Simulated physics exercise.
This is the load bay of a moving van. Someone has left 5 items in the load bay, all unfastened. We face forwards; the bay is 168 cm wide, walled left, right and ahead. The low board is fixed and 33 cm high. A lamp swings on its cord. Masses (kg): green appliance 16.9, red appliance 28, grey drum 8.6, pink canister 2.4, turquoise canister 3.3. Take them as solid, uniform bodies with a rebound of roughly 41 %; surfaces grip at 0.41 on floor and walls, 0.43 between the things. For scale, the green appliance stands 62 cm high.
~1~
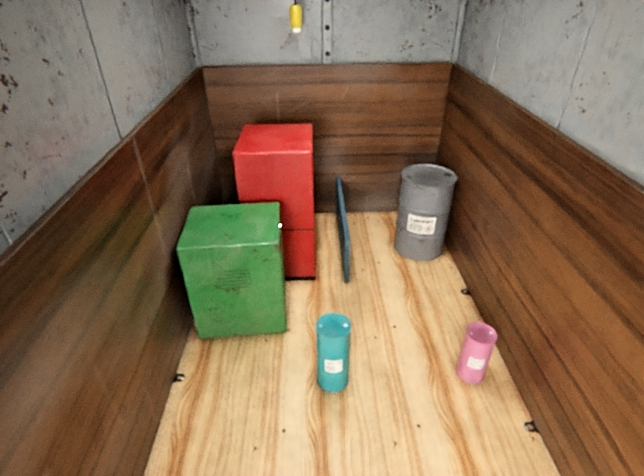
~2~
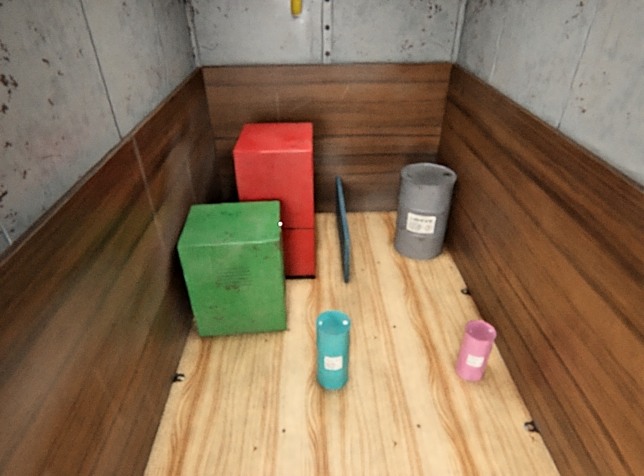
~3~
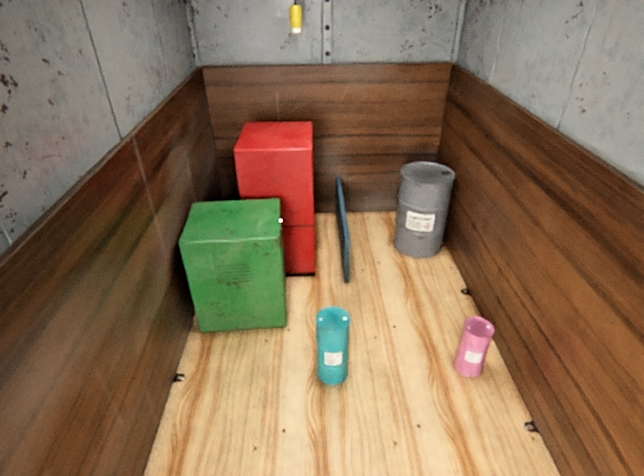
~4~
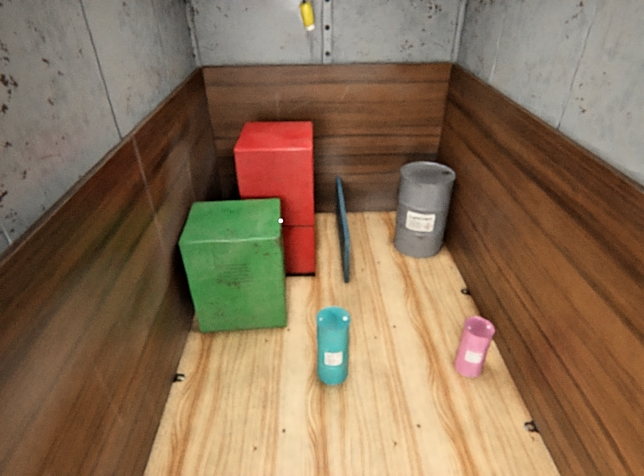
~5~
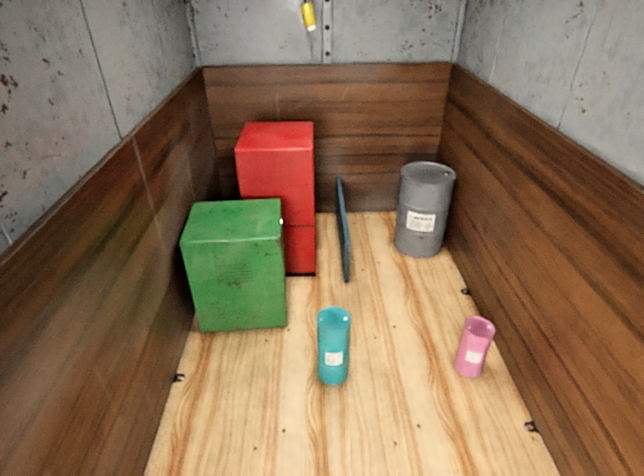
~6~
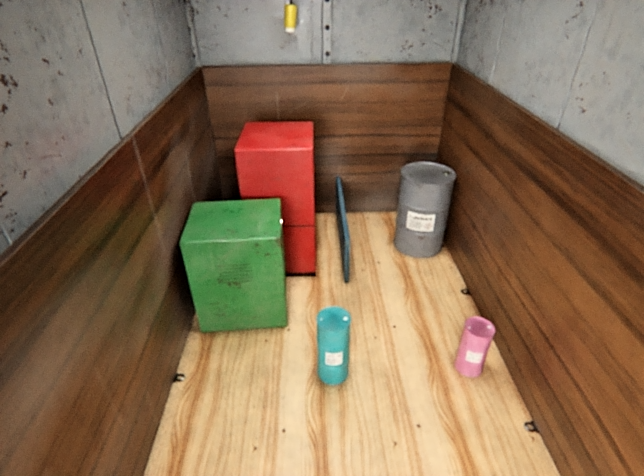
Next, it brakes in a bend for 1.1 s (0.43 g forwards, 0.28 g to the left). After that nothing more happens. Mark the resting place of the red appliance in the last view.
Resting place of the red appliance: (256, 181).
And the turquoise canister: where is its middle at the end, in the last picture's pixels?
At about (295, 305).
Then, 0.70 s past the last view, push 0.43 g forwards, 0.28 g left; red appliance shifted 11 cm near (275, 196); turquoise canister shifted 11 cm; green appliance shifted 12 cm.
Then, 0.90 s past the last view, push 0.43 g forwards, 0.28 g left; red appliance shifted 21 cm near (268, 191); turquoise canister shifted 21 cm; pink canister shifted 20 cm.
Then, 1.10 s past the last view, push 0.17 g forwards, 0.11 g left; red appliance shifted 34 cm near (259, 184); turquoise canister shifted 34 cm; pink canister shifted 33 cm.
Finally, not toppled but over 15 cm from the start, green appliance, red appliance, grey drum, pink canister and turquoise canister. Final places as that camera would see them, red appliance near (256, 181).
